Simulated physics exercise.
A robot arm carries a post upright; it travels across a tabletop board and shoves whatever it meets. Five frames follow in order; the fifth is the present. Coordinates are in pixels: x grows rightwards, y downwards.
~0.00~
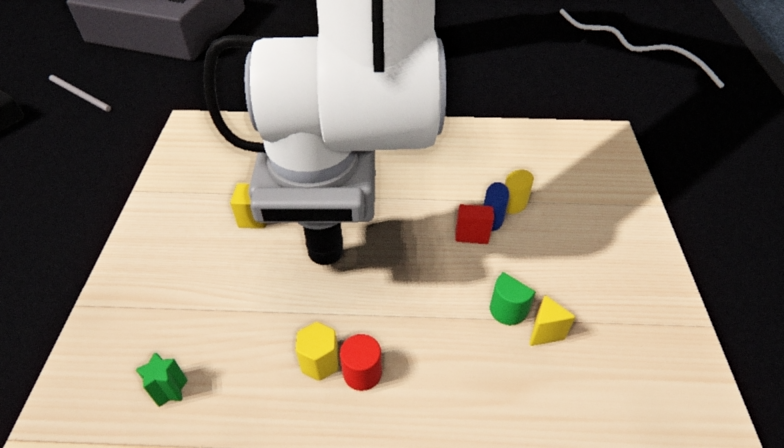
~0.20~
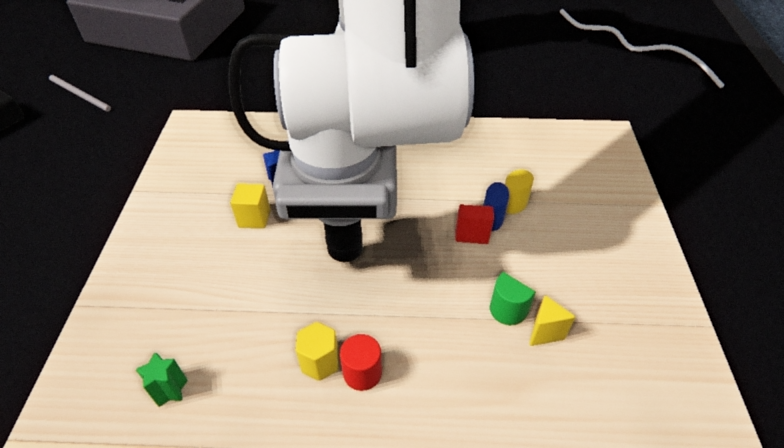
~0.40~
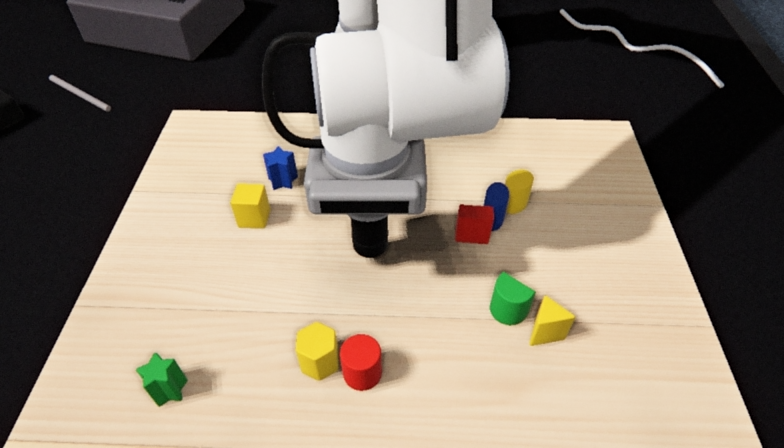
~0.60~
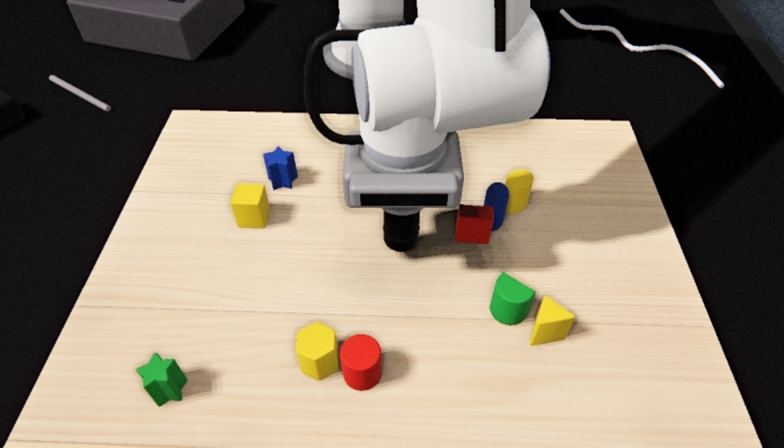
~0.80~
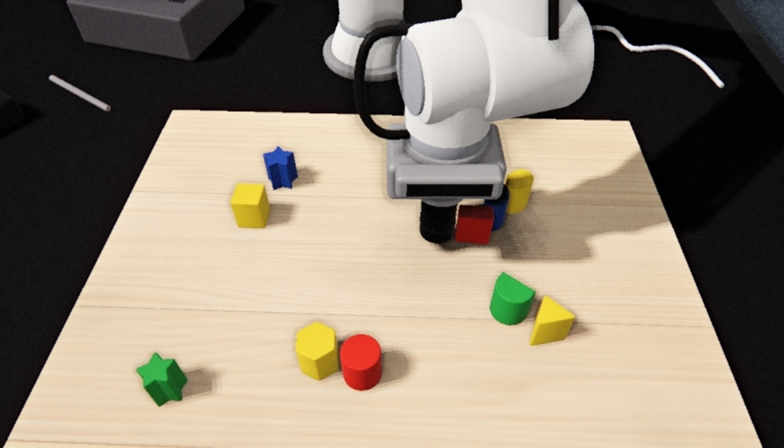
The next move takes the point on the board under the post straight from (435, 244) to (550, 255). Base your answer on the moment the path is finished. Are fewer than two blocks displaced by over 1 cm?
Final answer: Yes.
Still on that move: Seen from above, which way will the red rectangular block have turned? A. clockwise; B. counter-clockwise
It's B.
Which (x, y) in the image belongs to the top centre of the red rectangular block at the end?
In the picture, it is at (547, 203).
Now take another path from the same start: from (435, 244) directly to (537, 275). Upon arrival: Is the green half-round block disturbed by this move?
By the time the path is finished, it has hardly shifted at all.
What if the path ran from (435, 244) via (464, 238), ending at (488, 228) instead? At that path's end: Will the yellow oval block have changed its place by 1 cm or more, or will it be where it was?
It gets displaced.
The first path, step by step. One third of the way, post at (476, 236); red rectangular block at (510, 212), turned 10° anticlockwise; blue oval block at (500, 192), turned 15° anticlockwise.
Two thirds of the way, post at (515, 240); red rectangular block at (535, 206), turned 70° anticlockwise; blue oval block at (500, 192), turned 15° anticlockwise.
At the end, post at (554, 244); red rectangular block at (547, 203), turned 110° anticlockwise; blue oval block at (500, 192), turned 15° anticlockwise; yellow oval block not moved.
